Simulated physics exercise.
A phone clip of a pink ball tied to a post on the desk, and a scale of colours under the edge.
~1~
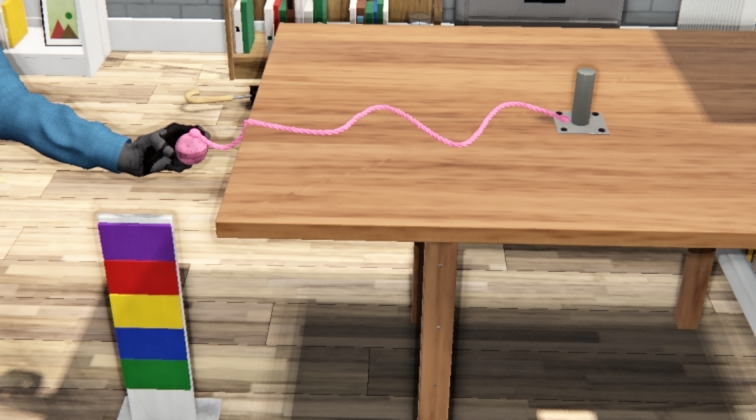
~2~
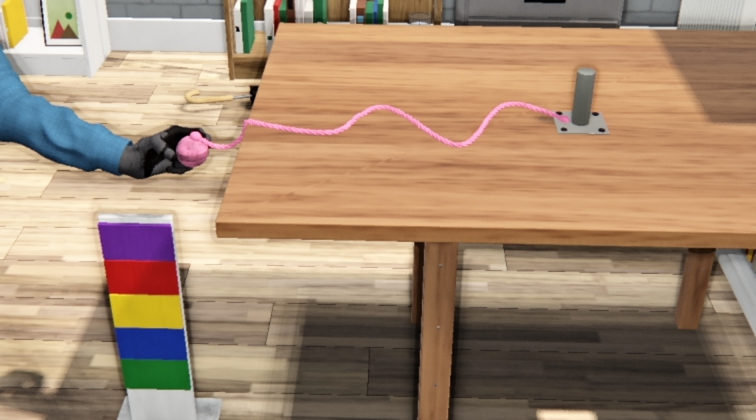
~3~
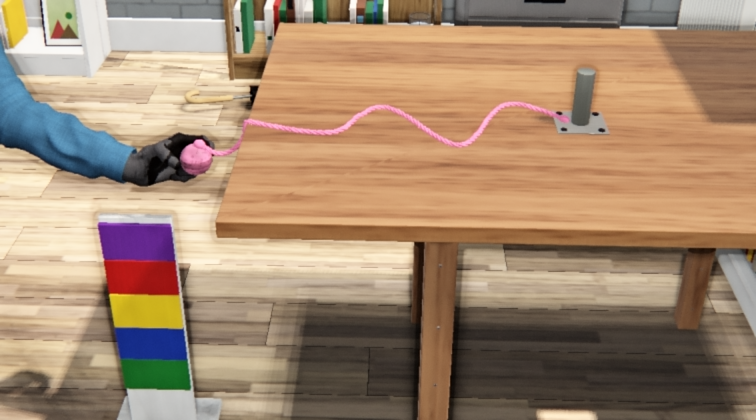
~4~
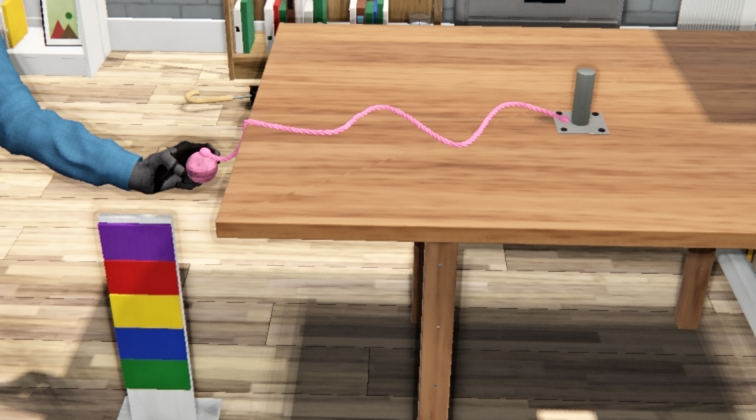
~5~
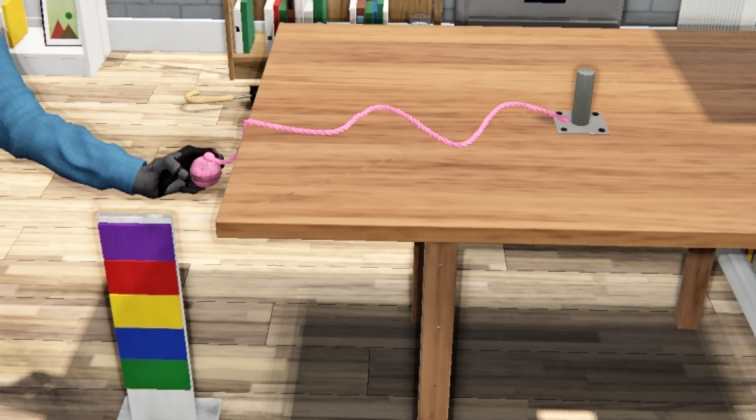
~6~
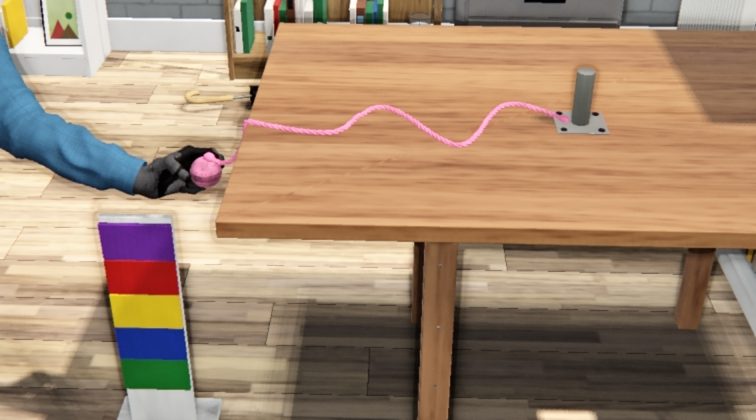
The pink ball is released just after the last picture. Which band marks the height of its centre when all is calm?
At yellow.
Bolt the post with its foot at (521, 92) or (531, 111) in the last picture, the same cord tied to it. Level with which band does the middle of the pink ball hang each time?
One after the other, blue; blue.
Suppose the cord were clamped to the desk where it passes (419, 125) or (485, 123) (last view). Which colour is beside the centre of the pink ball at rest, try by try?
Taking them in turn: Purple; red.
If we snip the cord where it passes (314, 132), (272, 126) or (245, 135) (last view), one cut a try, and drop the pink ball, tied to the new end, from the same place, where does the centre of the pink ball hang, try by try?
The places are (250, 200), (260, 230) and (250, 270).
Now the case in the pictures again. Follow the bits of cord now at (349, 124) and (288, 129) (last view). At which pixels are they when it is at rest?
At (247, 154), then (248, 212).
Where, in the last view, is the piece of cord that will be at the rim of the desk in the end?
At (364, 114), roughly.
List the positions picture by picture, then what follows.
In the first frame, pink ball (192, 149); purple (136, 243); red (141, 279); yellow (146, 312); blue (151, 345); green (155, 375).
In the second frame, pink ball (192, 151); cord through (529, 107) (479, 133) (417, 123) (355, 118) (275, 127).
In the third frame, pink ball (196, 159).
In the fourth frame, pink ball (202, 167); cord through (529, 107) (479, 133) (417, 123) (355, 118) (275, 127).
In the fifth frame, pink ball (206, 172).
In the sixth frame, pink ball (206, 172); cord through (529, 107) (479, 133) (417, 123) (355, 118) (275, 127).
Soon after, ball near (256, 296); level with red.
Then, ball near (250, 316); level with yellow.
At rest, ball near (257, 317); level with yellow. Its centre hangs level with the yellow band.
